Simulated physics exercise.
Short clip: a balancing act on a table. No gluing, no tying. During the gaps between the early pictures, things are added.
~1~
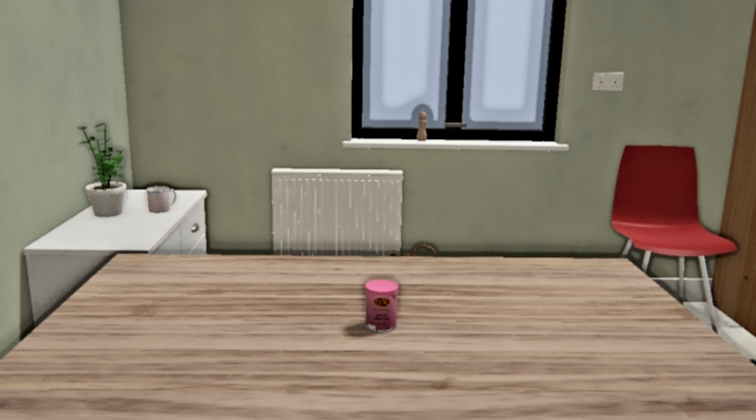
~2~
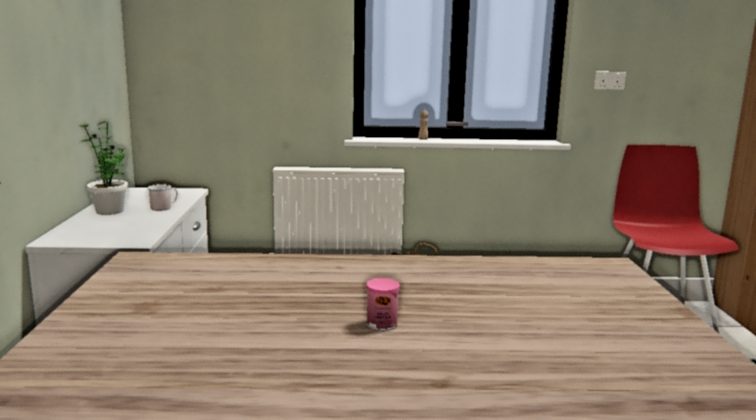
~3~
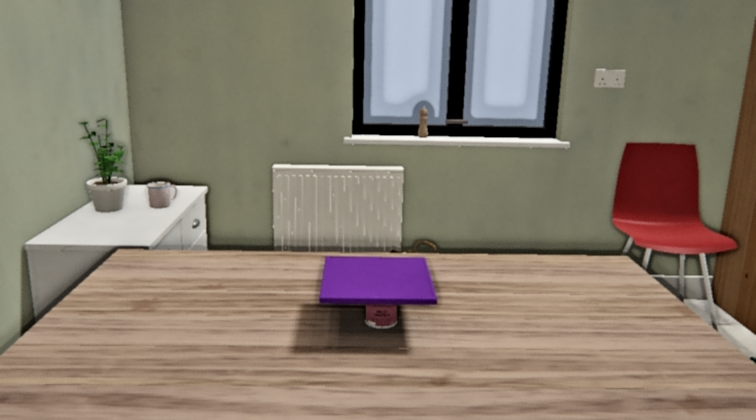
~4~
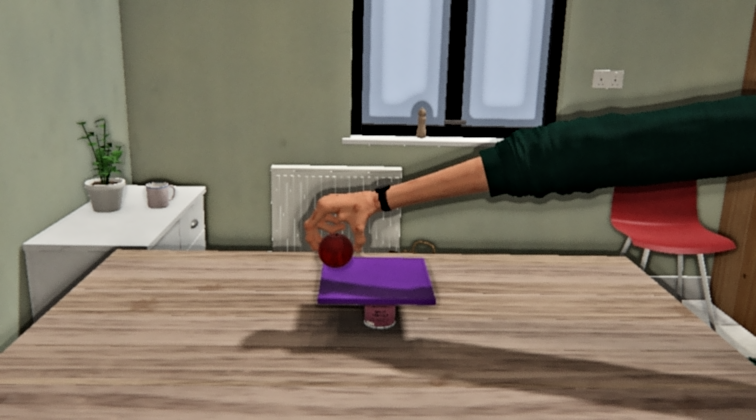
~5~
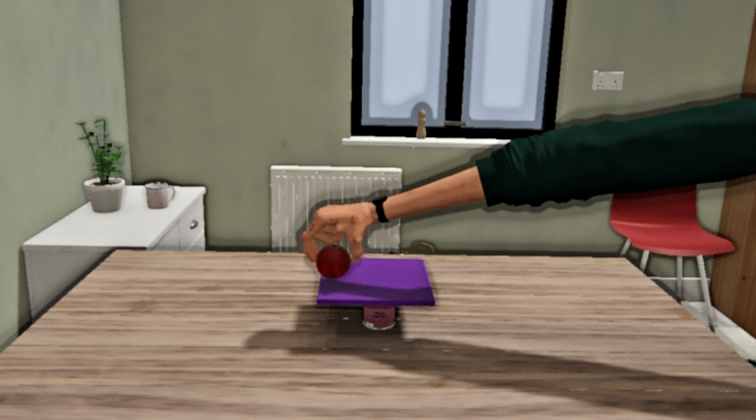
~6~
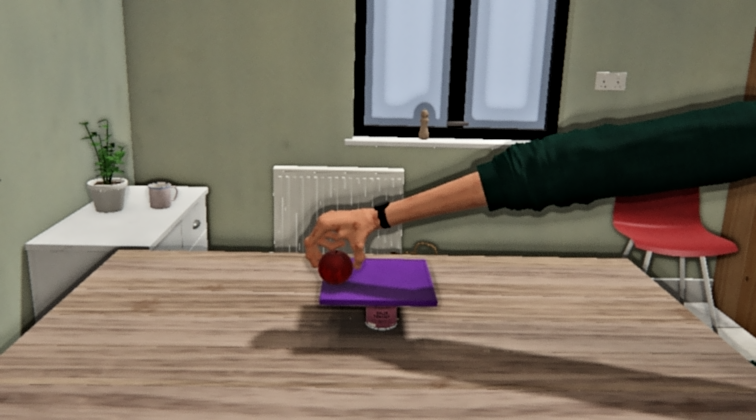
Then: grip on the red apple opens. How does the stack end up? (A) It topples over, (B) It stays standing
A.
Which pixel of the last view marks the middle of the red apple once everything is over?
Near (294, 318).
Then, 0.30 s past the last view, red apple now fallen; purple lid rocked 48° from its first pose.
Then, 0.60 s past the last view, purple lid rocked 48° from its first pose.
Finally, fallen, red apple; down or leaning hard in the stack, purple lid; pink tin still in place. Final places as the last picture's camera would see them, red apple near (294, 318). The stack gives way.
